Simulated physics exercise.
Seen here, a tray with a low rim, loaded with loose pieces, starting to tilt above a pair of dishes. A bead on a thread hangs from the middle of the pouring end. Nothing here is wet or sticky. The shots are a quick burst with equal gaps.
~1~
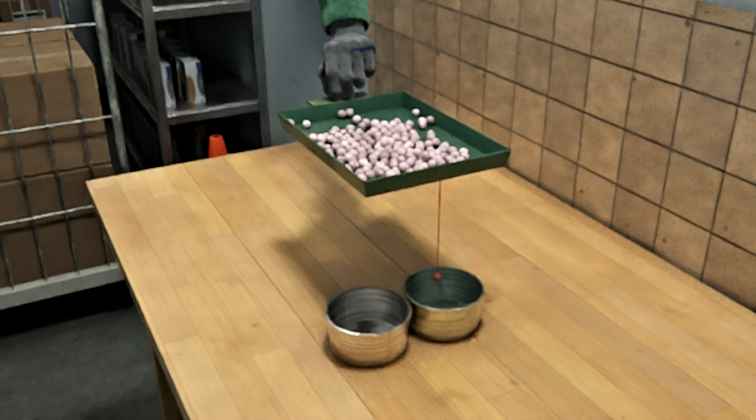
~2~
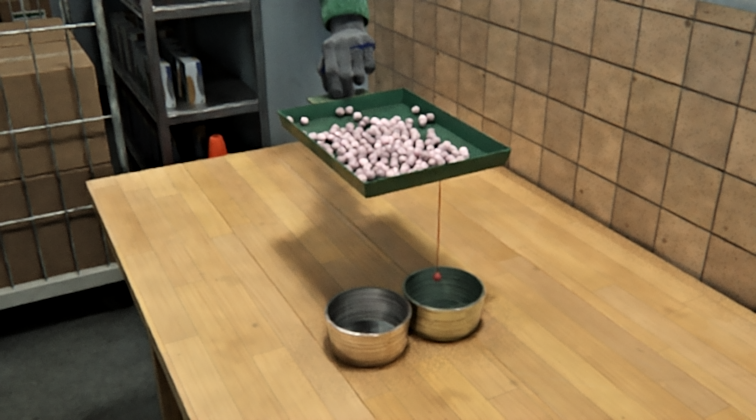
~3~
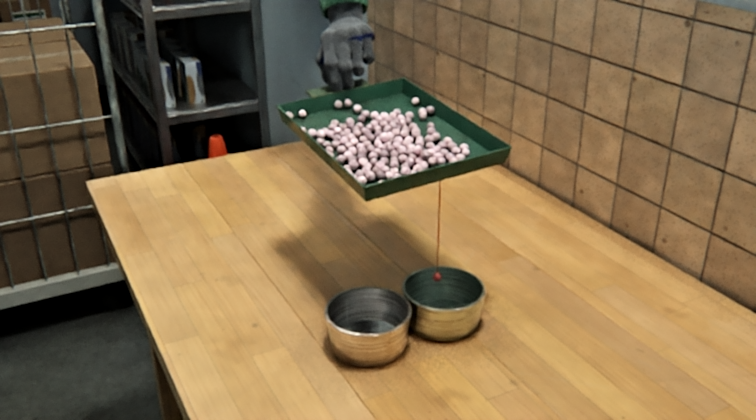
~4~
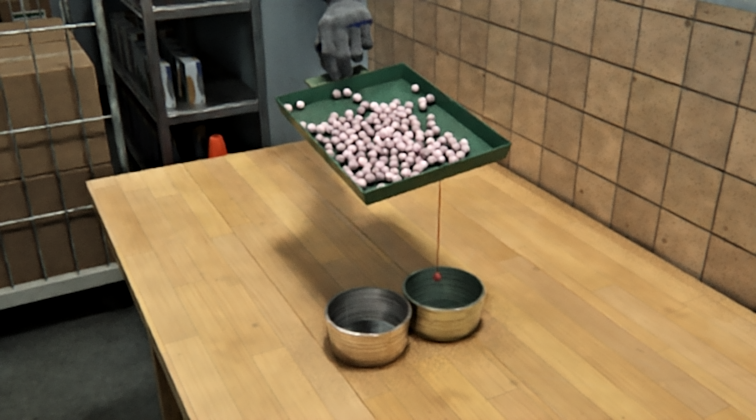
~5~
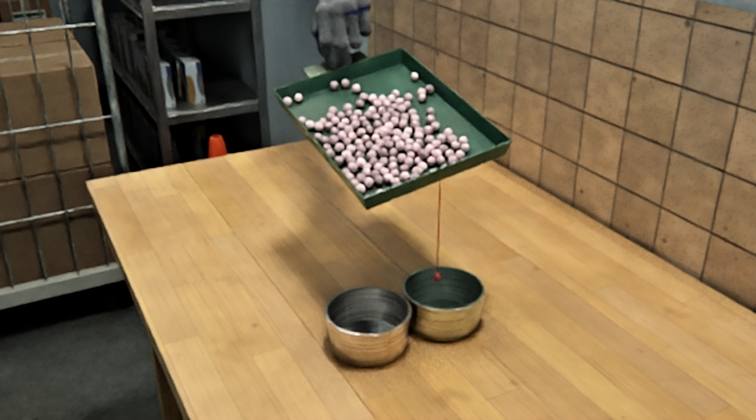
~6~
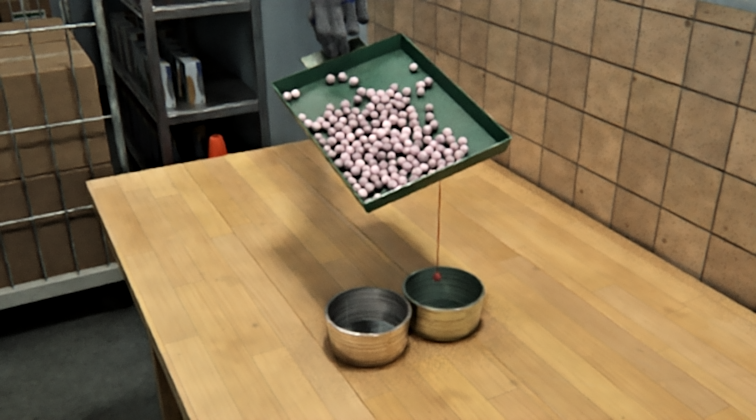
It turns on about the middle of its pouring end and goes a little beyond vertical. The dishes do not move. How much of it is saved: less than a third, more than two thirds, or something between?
The two hold over two thirds of the load.
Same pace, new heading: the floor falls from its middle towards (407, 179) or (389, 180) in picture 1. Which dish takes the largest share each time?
First left, then the dish on the left.
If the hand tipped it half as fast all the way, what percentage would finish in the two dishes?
Close to 90 per cent.
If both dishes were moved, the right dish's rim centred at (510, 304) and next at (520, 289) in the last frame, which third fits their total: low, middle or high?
The first try: Below one third. The second: Under a third.
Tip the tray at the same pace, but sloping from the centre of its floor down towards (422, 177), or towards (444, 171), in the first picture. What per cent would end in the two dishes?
In turn 10 and 0 in a hundred.
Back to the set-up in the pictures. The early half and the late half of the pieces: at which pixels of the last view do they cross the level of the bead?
At about (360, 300), then at (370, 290).
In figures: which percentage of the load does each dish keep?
Left dish near 90 in a hundred; right dish near 0.
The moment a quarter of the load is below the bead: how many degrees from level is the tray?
Roughly 90°.
Soon, tray tipped steeply; nearly all on the tray; a stray few in the left dish; a stray few in the air.
A while on, tray tipped past a quarter turn; a small part on the tray; about two thirds in the left dish; a small part outside both; a small part in the air.
Towards the end, tray tipped past a quarter turn; nearly all in the left dish; a small part outside both.
Finally, tray tipped past a quarter turn; nearly all in the left dish; none in the right dish; a small part outside both.
